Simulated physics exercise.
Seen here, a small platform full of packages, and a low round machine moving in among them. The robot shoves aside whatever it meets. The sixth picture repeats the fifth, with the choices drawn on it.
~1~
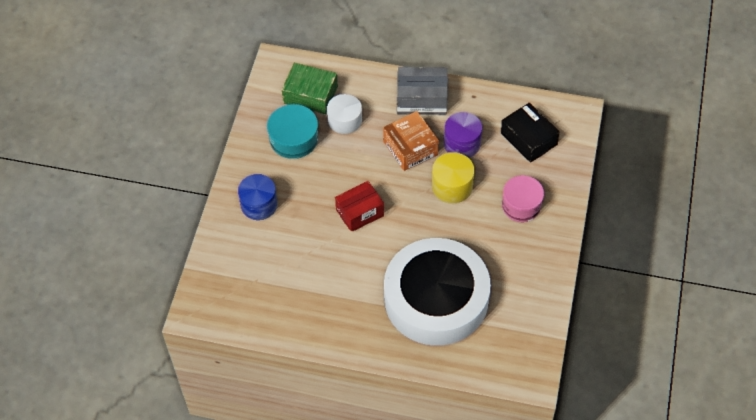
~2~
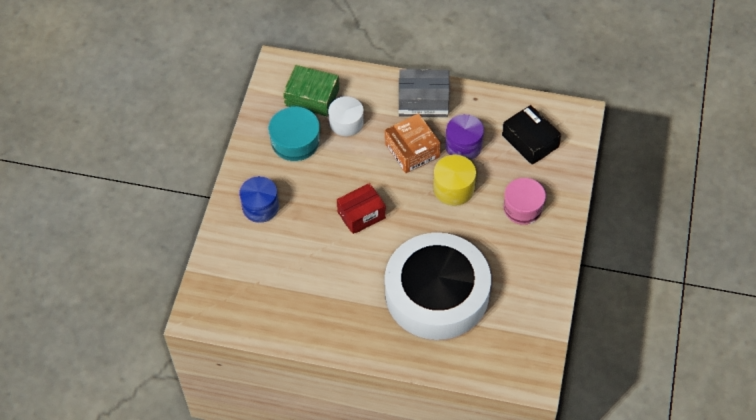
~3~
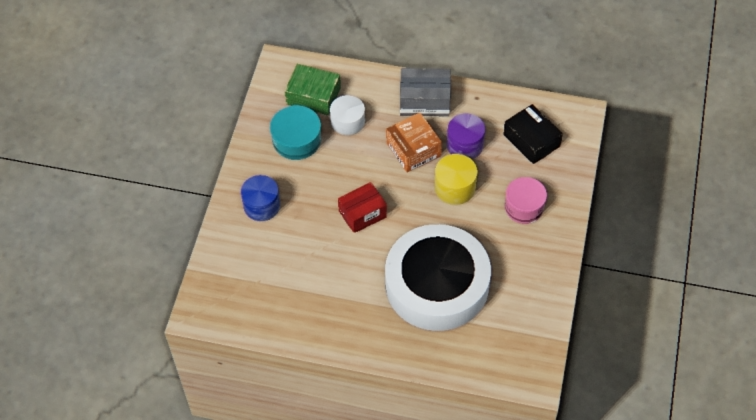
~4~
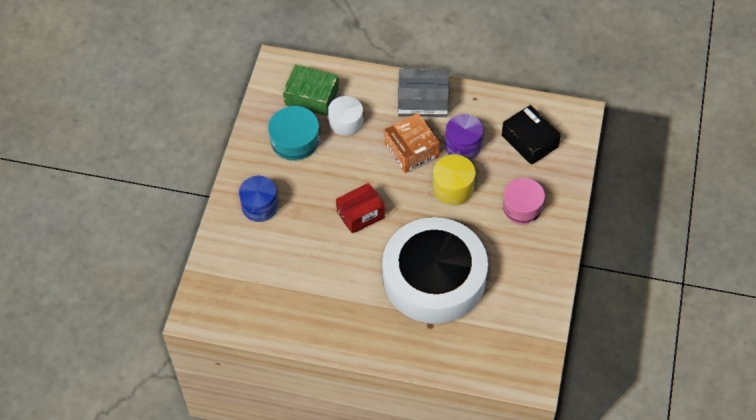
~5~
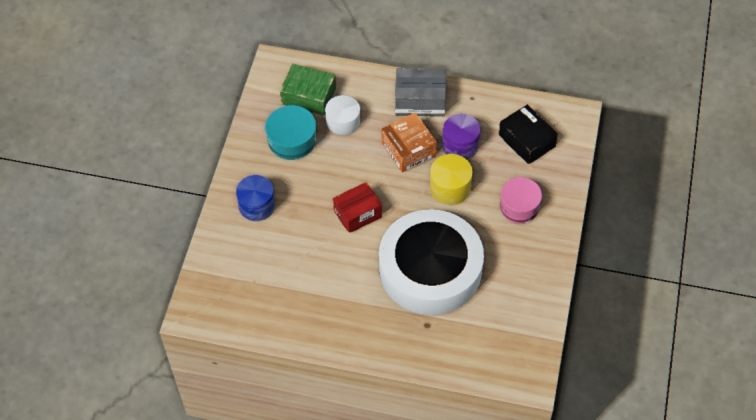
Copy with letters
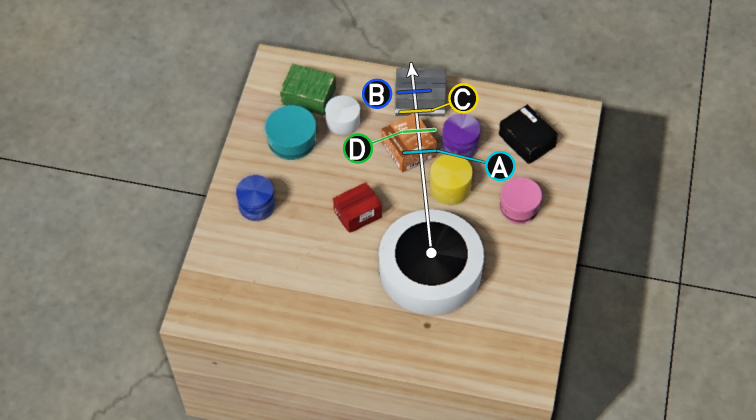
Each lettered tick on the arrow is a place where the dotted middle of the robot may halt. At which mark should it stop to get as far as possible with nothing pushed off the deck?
Up to mark A.
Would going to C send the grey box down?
Yes.
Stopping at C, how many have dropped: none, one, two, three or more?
By then, one.
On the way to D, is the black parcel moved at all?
By then, no.
On the marked copy, A at (421, 152); B at (414, 91); C at (416, 111); D at (418, 131); the arrow from (431, 253) to (411, 64); the white dot at (431, 253).
Taking A. A third of the way, robot (427, 223); yellow canister (454, 169); grey box (420, 92).
Two thirds of the way, robot (423, 186); purple canister (475, 111); orange box (409, 130).
When it is over, robot (420, 161); grey box (424, 73); purple canister (486, 98); nothing has fallen.
As for the rest, B drops the orange box and grey box; C drops the grey box; D drops the grey box.
